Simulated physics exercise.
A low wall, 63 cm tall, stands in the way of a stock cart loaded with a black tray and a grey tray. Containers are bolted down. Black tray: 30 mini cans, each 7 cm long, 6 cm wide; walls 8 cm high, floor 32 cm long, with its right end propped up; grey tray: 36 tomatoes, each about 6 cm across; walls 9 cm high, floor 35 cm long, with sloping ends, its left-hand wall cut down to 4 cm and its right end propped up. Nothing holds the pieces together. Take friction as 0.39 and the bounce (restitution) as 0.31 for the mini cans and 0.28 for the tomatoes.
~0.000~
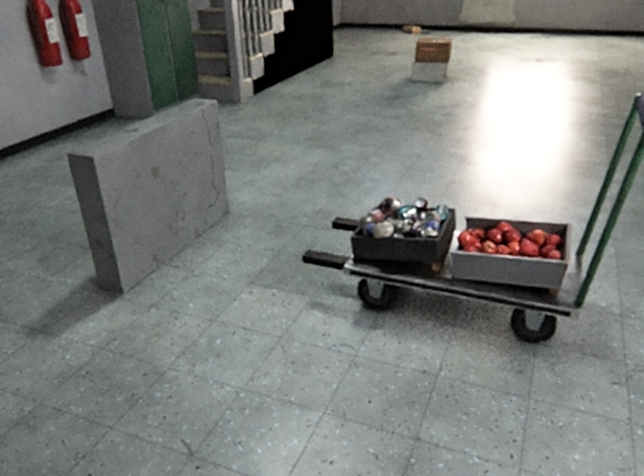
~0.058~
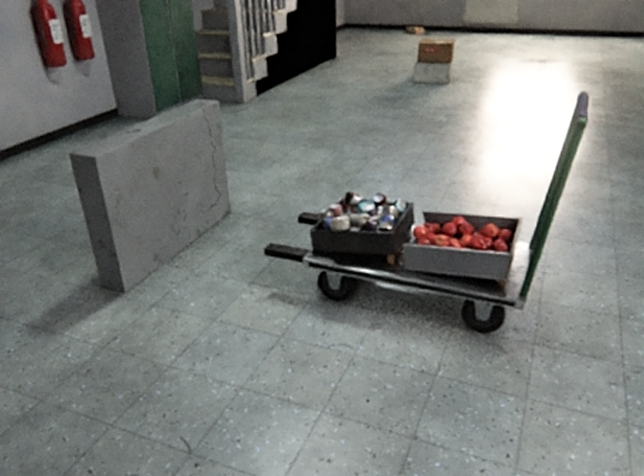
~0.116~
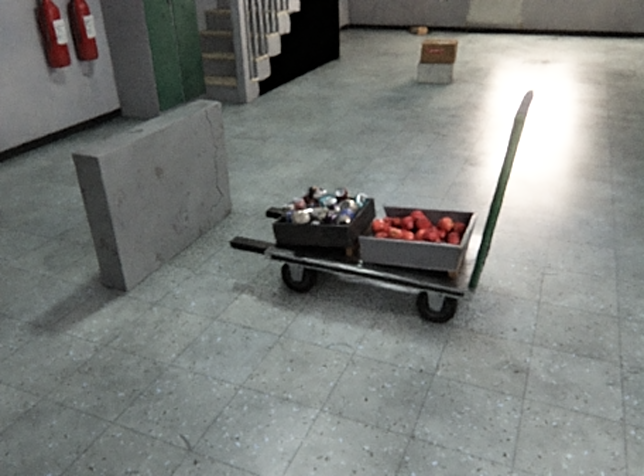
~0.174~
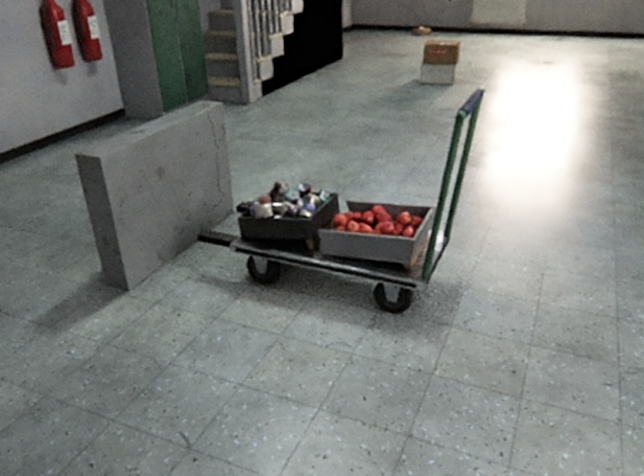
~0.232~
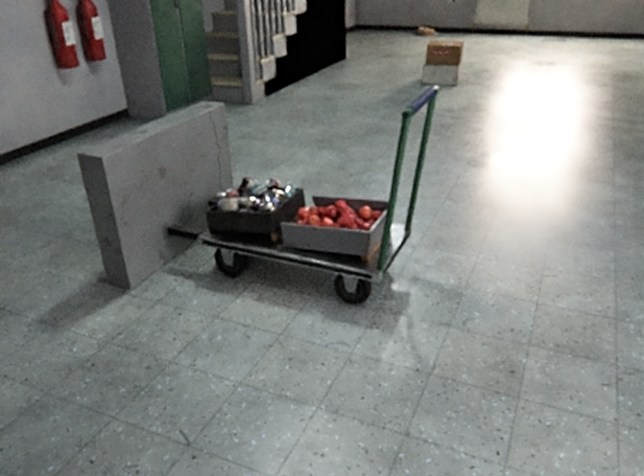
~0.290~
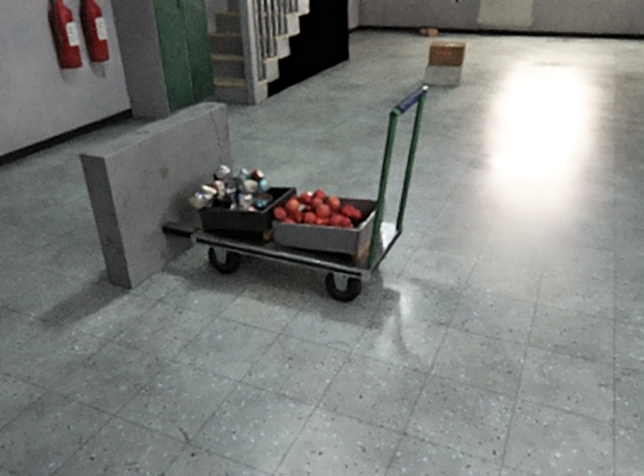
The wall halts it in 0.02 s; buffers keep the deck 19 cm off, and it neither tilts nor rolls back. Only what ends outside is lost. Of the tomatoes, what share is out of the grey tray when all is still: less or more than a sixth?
Less than a sixth of the tomatoes leave the grey tray.
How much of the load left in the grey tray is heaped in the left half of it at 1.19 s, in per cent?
About 70 per cent.
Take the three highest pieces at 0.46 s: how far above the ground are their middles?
About 54 cm.
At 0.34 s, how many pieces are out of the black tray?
Out by then, roughly: Black tray 6.
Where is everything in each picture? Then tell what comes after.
In the first frame (we follow the rim corner now nearest the camera; the camera moves round a little), grey tray at (566, 262); black tray at (436, 239); 74 cm still to roll; nothing out yet.
Grey tray at (510, 254); black tray at (390, 233); 57 cm still to roll, in the second frame.
Grey tray at (459, 246); black tray at (347, 226); 39 cm still to roll, in the third frame.
Grey tray at (412, 239); black tray at (307, 219); 22 cm still to roll, in the fourth frame.
Grey tray at (368, 231); black tray at (270, 213); 4 cm still to roll, in the fifth frame.
Grey tray at (358, 230); black tray at (262, 212); stopped; 2 out, the lowest can at (197, 202), in the sixth frame.
After 0.34 s, 6 of 30 out of the black tray and 0 of 36 out of the grey tray.
After 0.46 s, 14 of 30 out of the black tray and 2 of 36 out of the grey tray.
After 0.69 s, 15 of 30 out of the black tray and 3 of 36 out of the grey tray.
When it is over (at 1.19 s), 15 of 30 out of the black tray and 3 of 36 out of the grey tray. Asked share, 3 of 36, 8 per cent.
